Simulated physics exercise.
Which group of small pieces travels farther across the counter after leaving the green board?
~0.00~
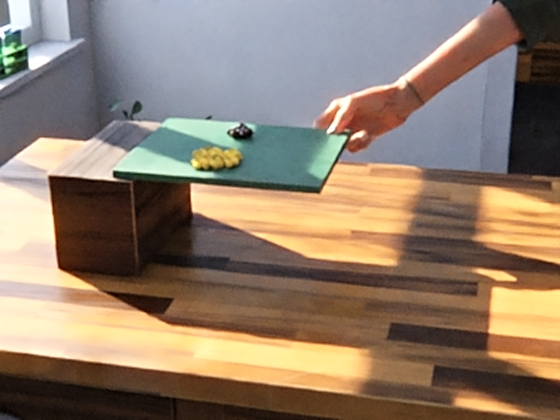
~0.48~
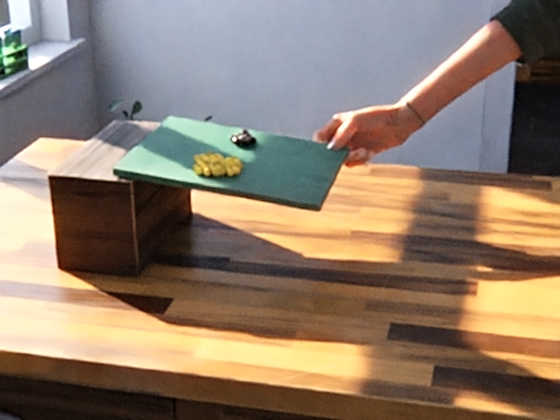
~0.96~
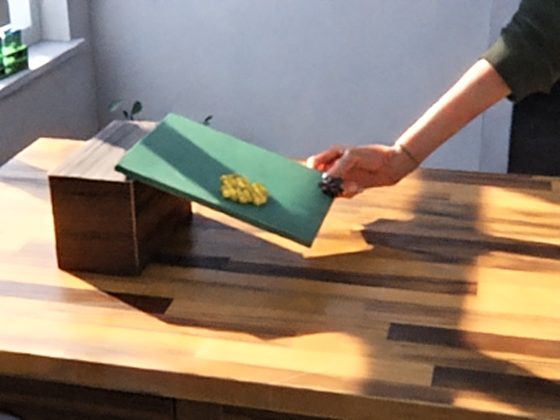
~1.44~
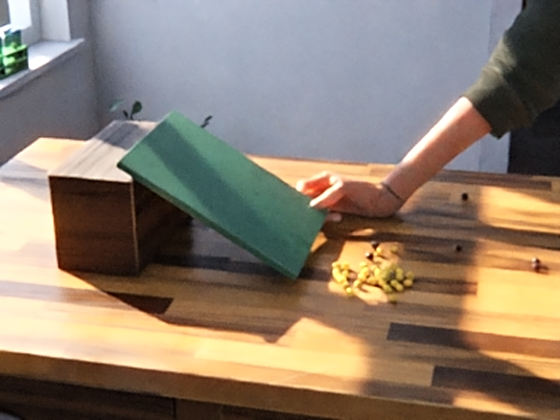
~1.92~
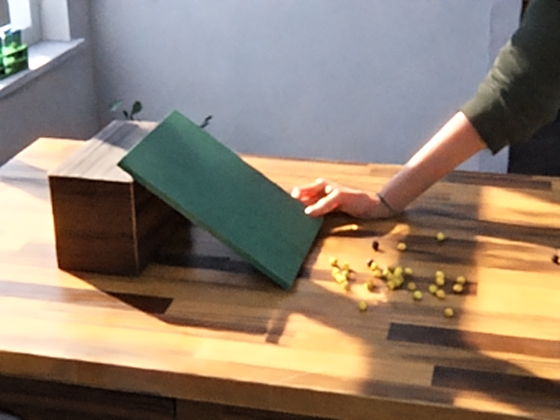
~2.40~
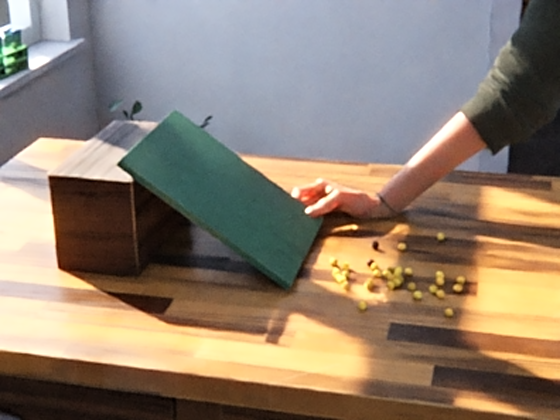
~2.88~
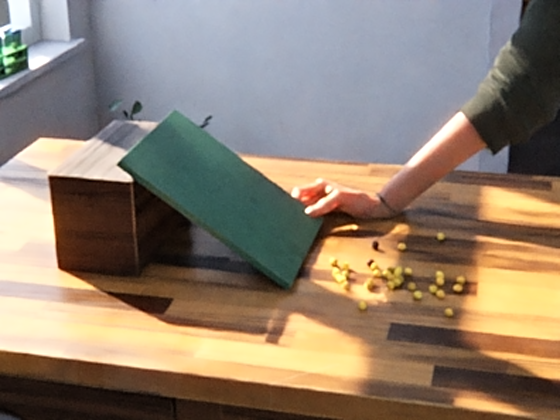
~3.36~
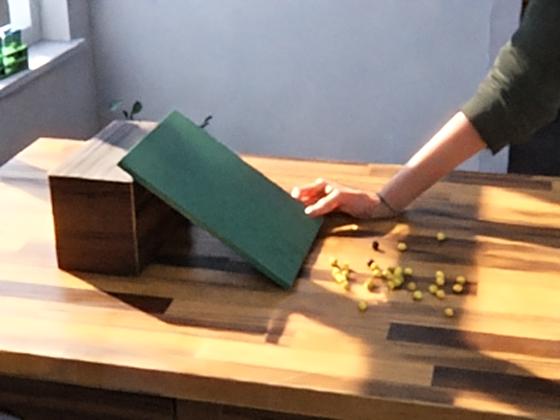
The dark pieces from the back of the board travel farther, scattering well to the right, while most of the yellow ones stay nearer the board.
